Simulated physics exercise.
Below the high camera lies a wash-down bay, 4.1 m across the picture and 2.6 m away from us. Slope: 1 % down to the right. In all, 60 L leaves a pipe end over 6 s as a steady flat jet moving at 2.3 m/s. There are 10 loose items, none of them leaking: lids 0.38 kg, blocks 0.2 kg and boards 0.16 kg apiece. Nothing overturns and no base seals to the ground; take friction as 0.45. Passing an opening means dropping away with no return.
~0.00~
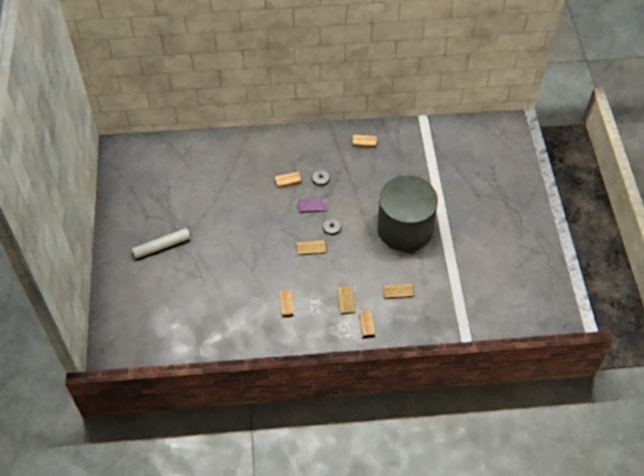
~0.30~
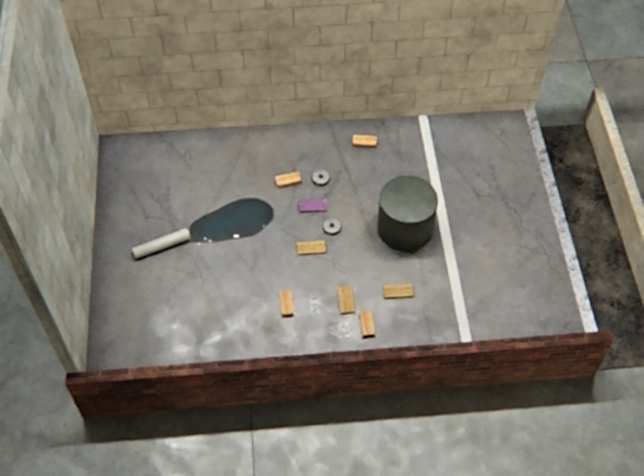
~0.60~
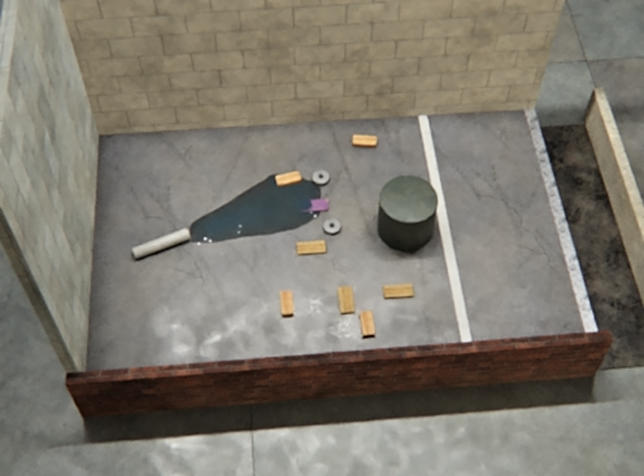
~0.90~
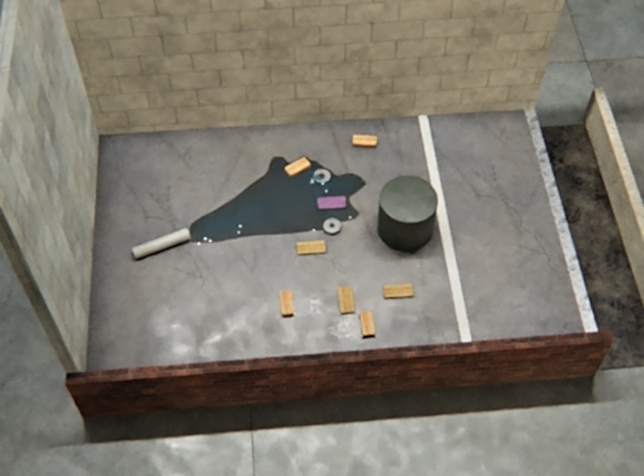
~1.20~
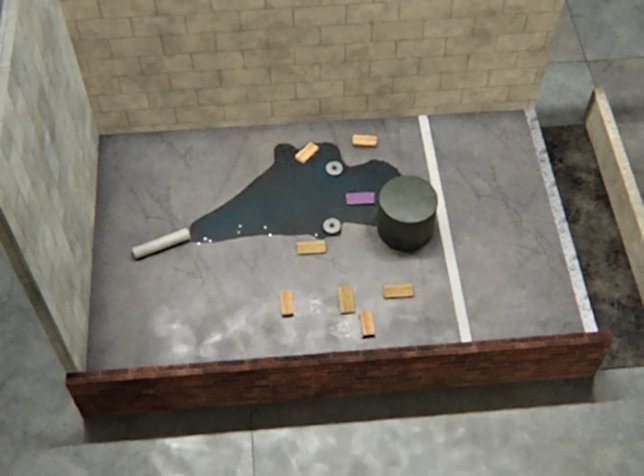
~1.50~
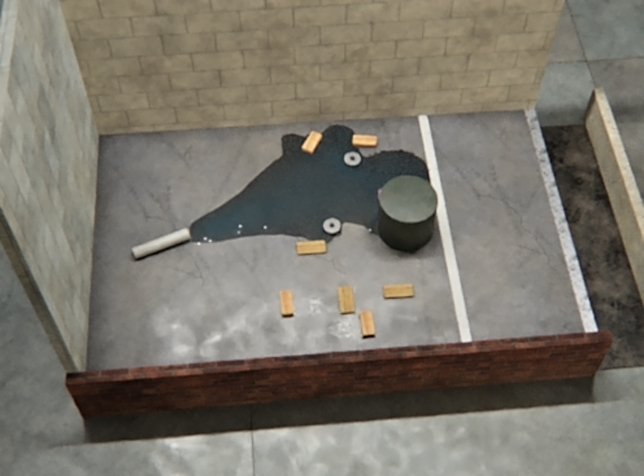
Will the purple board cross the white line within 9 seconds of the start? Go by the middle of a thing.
Note: Purple board goes beyond it.
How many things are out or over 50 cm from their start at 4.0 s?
The number comes to 4.
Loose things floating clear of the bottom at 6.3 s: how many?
At that moment it comes to 1.
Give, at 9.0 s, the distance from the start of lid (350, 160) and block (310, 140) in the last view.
In that order: Washed out, then 60 cm.
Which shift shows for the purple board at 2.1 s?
By then it has shifted roughly 140 cm.
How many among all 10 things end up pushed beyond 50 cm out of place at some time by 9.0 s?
The total is 4.
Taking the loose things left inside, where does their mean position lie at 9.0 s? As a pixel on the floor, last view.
That lands at roughly (335, 259).
After 2.1 s the purple board is near (459, 189), 1.3 m from its start, aground; 1 of 10 are over the mark; 0 afloat.
After 4.0 s the purple board is near (522, 189), 1.9 m from its start, aground; 3 of 10 are over the mark; 2 afloat.
After 6.3 s the purple board has gone out; 3 of 10 are over the mark; 1 afloat.
After 9.0 s the purple board has gone out; 3 of 10 are over the mark; 0 afloat.
